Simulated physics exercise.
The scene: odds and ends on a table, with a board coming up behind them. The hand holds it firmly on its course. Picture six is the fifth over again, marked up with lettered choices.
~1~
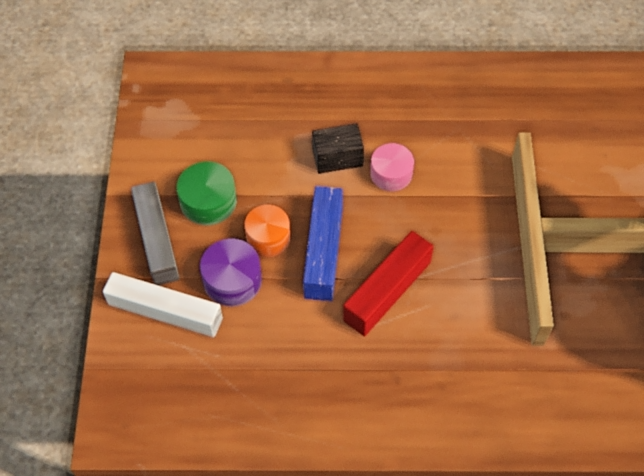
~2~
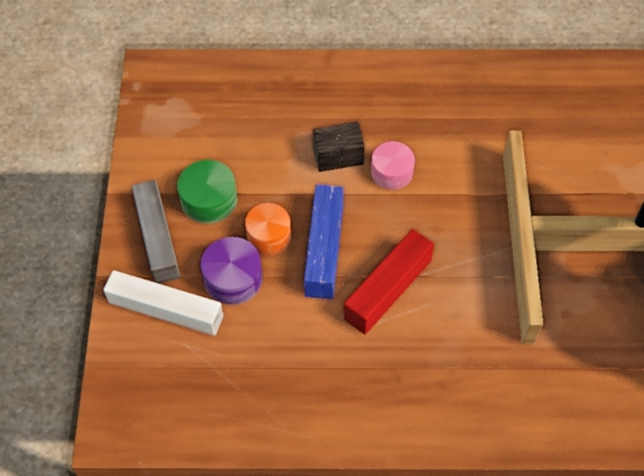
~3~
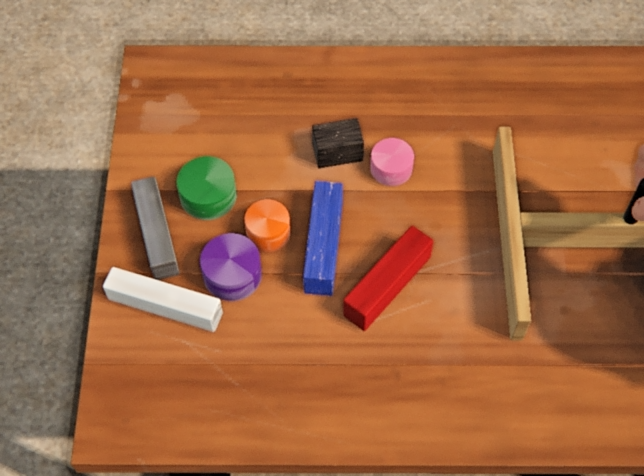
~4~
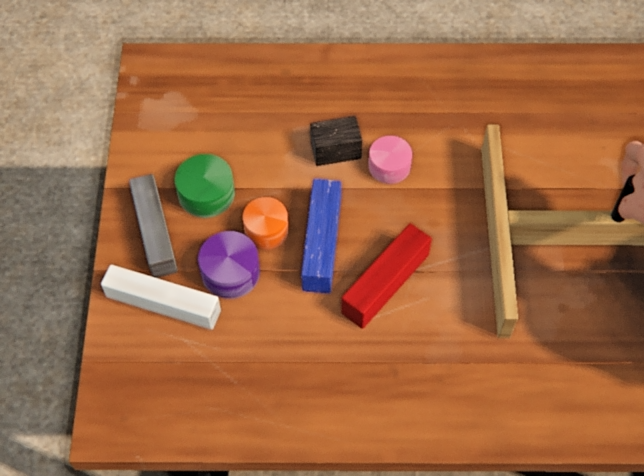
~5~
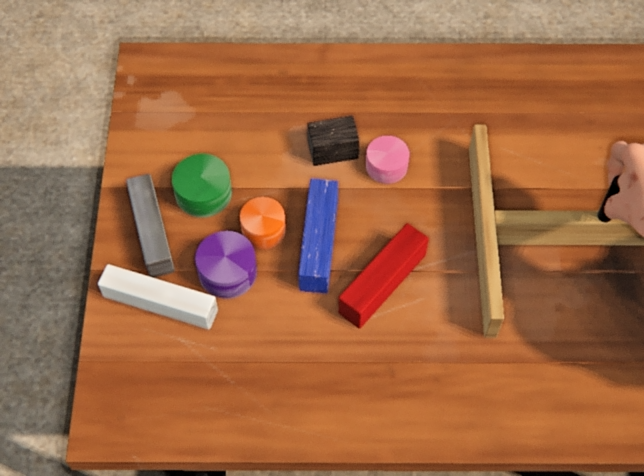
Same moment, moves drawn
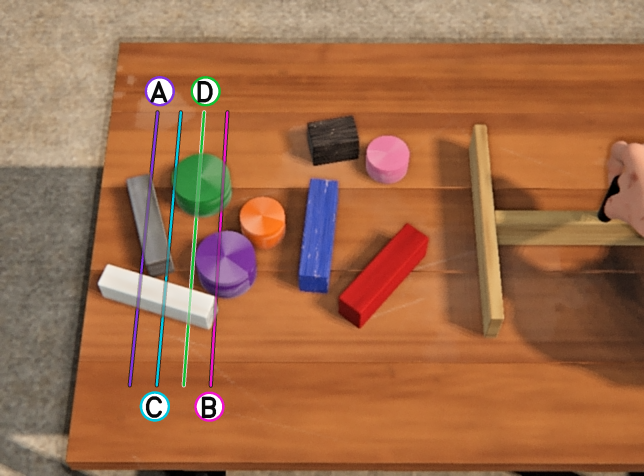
On a reddish-brown wooden tabletop above rough, pale ground, seen from high overhead, odds and ends lie spread across the left and middle. Green, purple and orange tins sit among grey and white sticks at left, with a black block, a pink tin, and blue and red bars nearer the middle. From the right, a hand pushes a T-shaped wooden board slowly leftward, while the other things stay put and the view shifts very slightly.
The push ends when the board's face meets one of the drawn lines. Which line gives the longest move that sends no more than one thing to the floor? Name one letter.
Up to line D.
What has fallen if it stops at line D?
The grey stick.
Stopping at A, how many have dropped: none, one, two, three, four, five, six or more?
Five.
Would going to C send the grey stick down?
Yes.
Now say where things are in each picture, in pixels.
In the first picture, purple tin (231, 272); pink tin (392, 167); green tin (207, 193).
In the second picture, board (526, 222); grey stick (156, 231).
In the third picture, board (514, 218); blue bar (323, 238).
In the fourth picture, board (502, 216); white stick (161, 297).
In the fifth picture, board (488, 216); purple tin (226, 265); pink tin (387, 160); green tin (202, 185).
On the copy, A at (145, 239); B at (220, 239); C at (170, 239); D at (195, 239).
On D. First, board (383, 216); black block (315, 138); pink tin (352, 164).
Then, board (278, 216); grey stick (143, 225); purple tin (184, 266).
Finally, board (196, 215); grey stick over the edge; purple tin (103, 266); one fallen.
By contrast, A drops five; B is within the limit but short; C drops four.
